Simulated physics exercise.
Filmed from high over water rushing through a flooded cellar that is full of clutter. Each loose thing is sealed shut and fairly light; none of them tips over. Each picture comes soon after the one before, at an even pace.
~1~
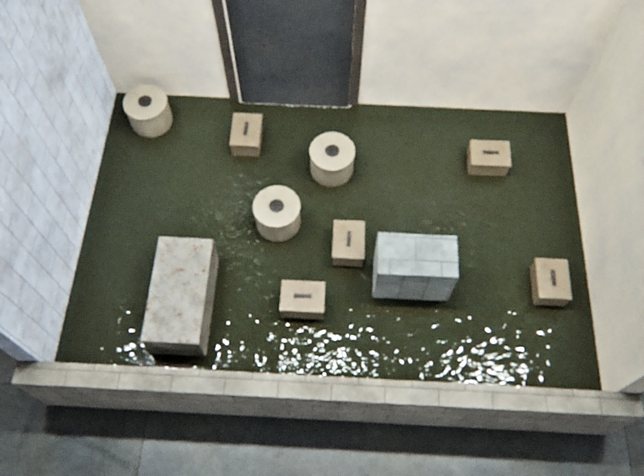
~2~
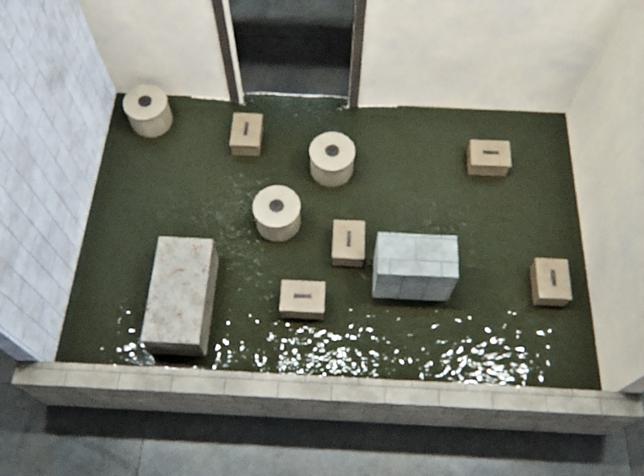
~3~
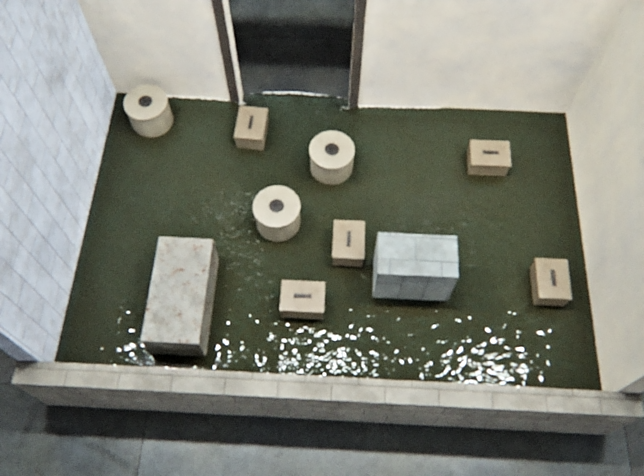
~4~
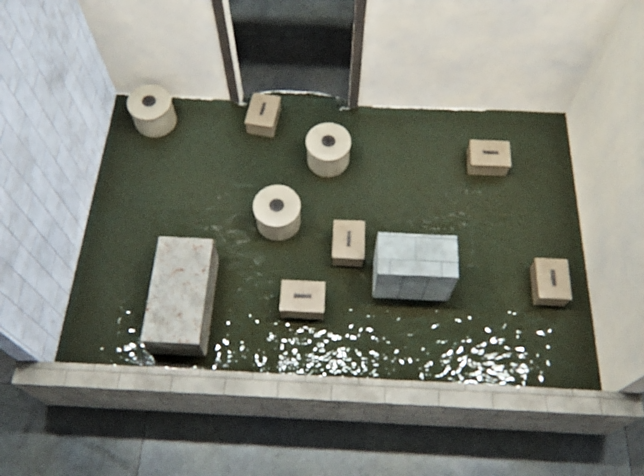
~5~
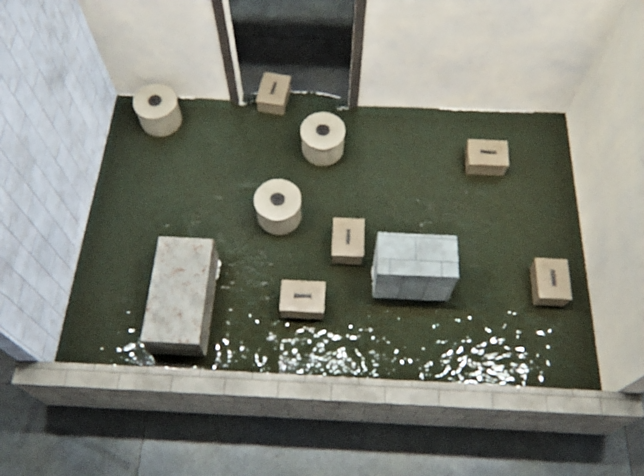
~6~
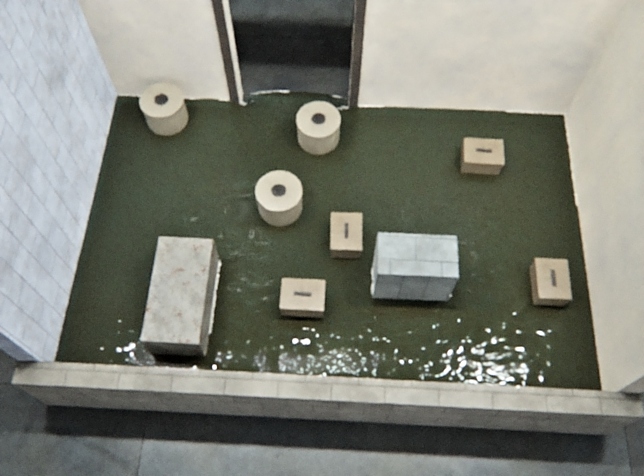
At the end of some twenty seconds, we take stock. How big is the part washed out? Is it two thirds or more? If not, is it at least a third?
Yes, two thirds or more.
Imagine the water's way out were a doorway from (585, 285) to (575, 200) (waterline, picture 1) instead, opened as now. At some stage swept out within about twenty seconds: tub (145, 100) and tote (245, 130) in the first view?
Taking them in order, the first one never leaves while the second one never leaves.
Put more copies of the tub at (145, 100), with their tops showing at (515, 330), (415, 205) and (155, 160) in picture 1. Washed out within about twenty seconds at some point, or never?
Remains, exits, exits.
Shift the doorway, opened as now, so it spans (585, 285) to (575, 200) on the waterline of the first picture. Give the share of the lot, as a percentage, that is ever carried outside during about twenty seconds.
Close to 50 percent.
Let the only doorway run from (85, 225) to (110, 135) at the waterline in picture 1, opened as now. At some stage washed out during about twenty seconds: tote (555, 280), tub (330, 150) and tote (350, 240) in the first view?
In sequence - stays put, departs, departs.
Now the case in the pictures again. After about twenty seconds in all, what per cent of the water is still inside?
I'd put it near 44 per cent.
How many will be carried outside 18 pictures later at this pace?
The count is 4.
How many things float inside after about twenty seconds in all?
Count: 1.
A moment on, 2 of 8 are out; 6 afloat.
Next, 4 of 8 are out; 4 afloat.
Later, 7 of 8 are out; 1 afloat.
In the end, 7 of 8 are out; 1 afloat.
